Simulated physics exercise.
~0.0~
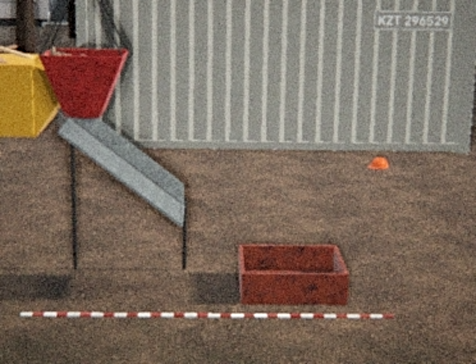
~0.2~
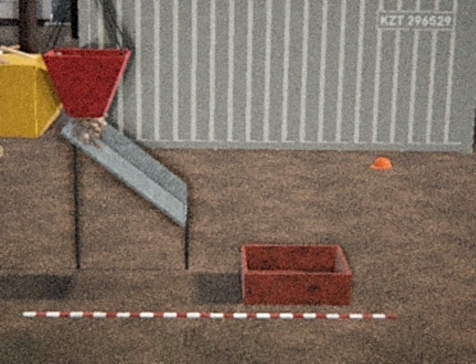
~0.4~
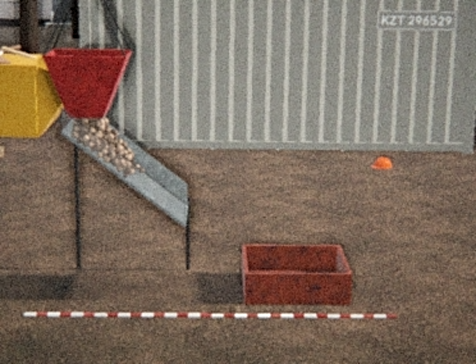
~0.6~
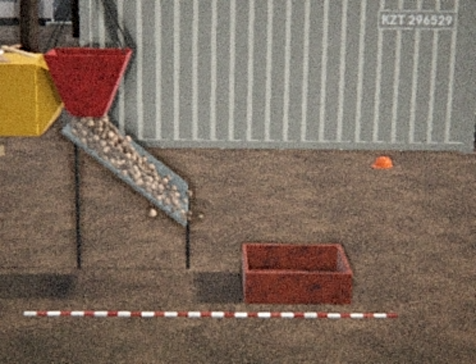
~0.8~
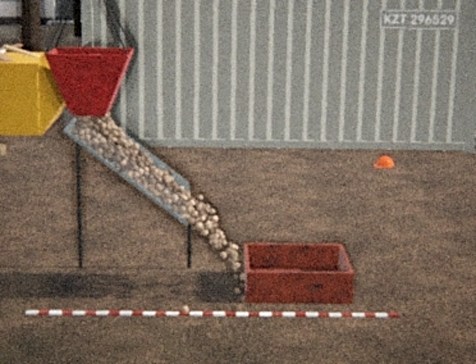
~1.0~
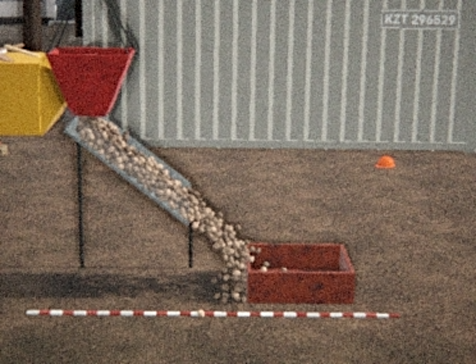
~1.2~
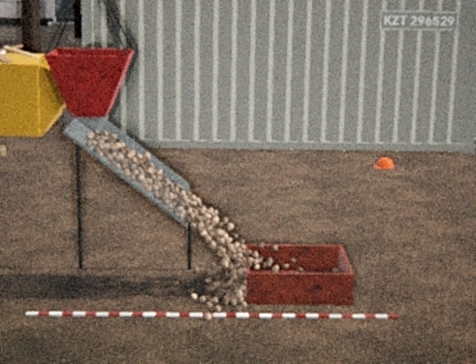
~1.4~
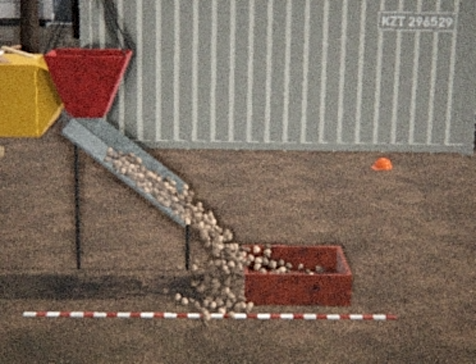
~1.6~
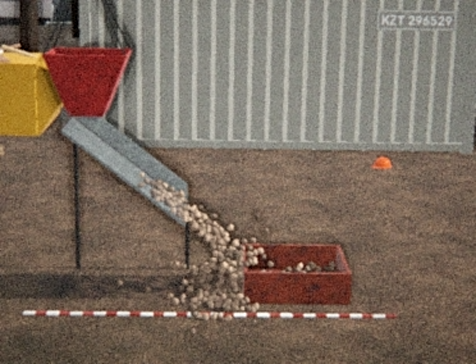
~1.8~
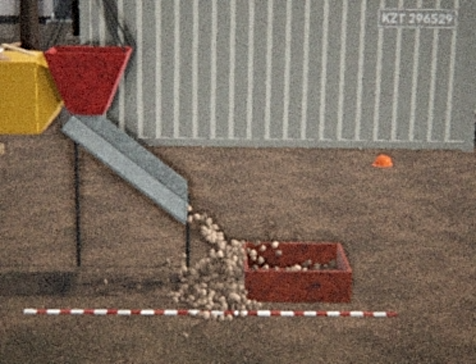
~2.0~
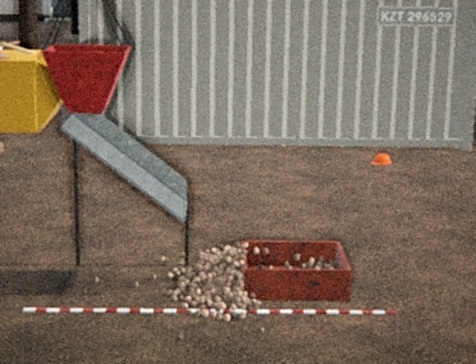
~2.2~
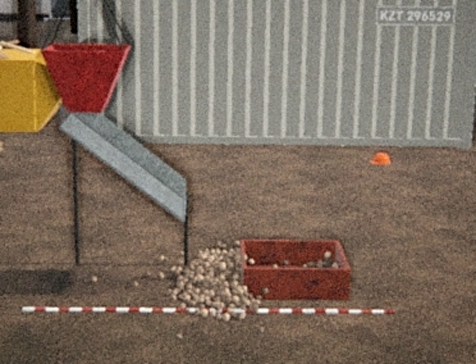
Beside a grey corrugated container, stones pouring from a red hopper down a sloping chute, most piling left of a red bin, some landing inside.
